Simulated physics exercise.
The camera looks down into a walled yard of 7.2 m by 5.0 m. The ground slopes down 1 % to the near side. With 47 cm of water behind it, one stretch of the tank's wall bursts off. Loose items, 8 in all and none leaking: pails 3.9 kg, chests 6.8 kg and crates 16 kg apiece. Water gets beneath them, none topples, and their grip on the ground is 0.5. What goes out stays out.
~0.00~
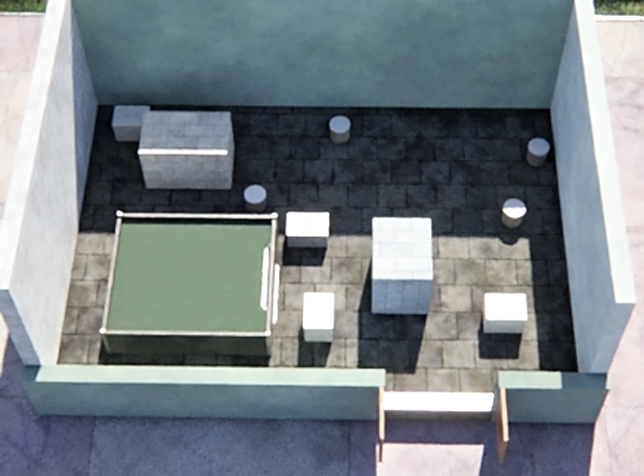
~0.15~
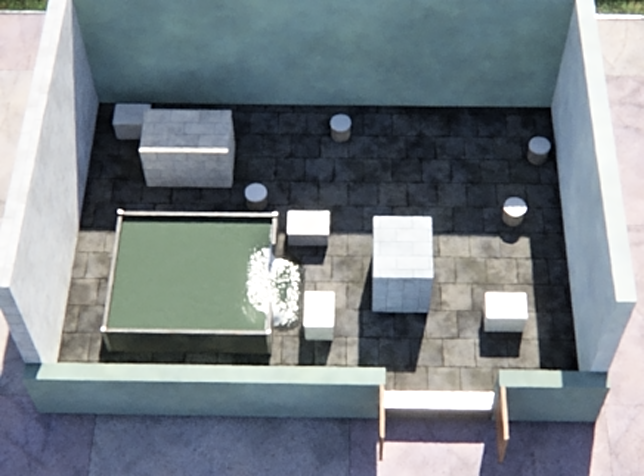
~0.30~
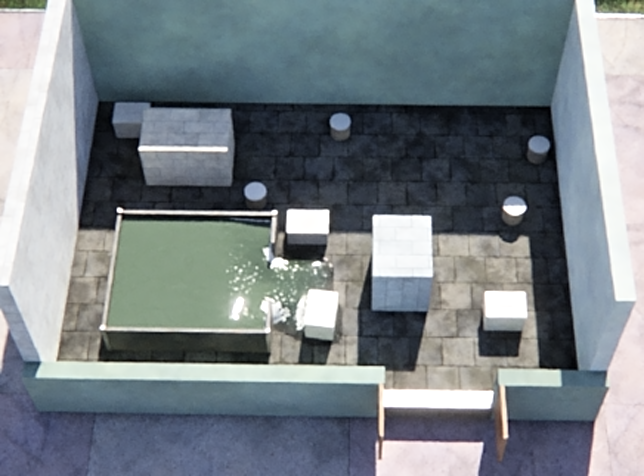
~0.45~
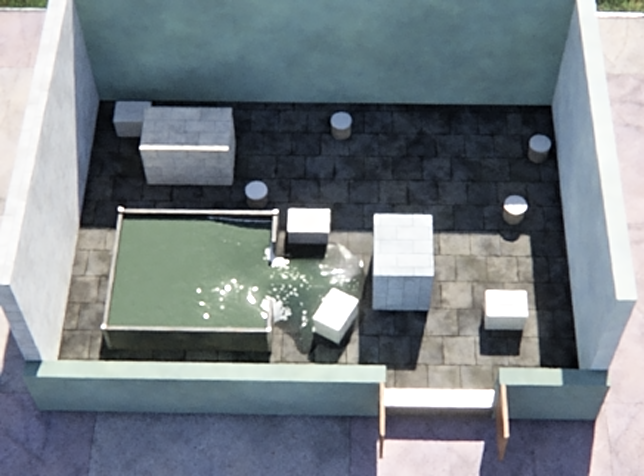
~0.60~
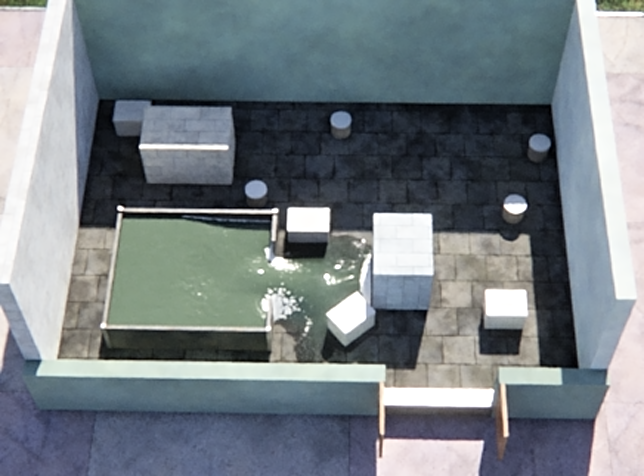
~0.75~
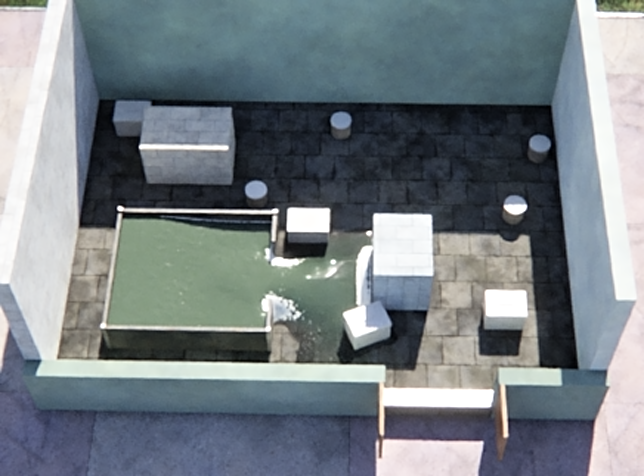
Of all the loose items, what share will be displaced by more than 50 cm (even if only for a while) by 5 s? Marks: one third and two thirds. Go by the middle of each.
It is less than a third.
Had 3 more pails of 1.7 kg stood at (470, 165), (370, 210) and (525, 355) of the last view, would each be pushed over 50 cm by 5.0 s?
In that order: Over, over, more.
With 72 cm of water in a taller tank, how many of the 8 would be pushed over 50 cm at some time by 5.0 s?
In that case 4 of them.
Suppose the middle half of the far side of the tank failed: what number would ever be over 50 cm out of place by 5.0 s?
In that case 4 of them.
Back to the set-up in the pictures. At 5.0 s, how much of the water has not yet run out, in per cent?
Some 86 per cent remains.
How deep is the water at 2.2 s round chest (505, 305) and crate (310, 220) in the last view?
About 1 and 2 cm.
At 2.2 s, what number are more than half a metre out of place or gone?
I count 1.
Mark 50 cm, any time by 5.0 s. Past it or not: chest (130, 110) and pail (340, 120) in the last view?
In turn: Under, past it.
After 1.1 s 1 of 8 are over 50 cm from their spots; 0 afloat.
After 2.2 s 1 of 8 are over 50 cm from their spots; 0 afloat.
After 3.5 s 1 of 8 are over 50 cm from their spots; 1 afloat.
After 5.0 s 2 of 8 are over 50 cm from their spots, and 2 have been at some point; 2 afloat.
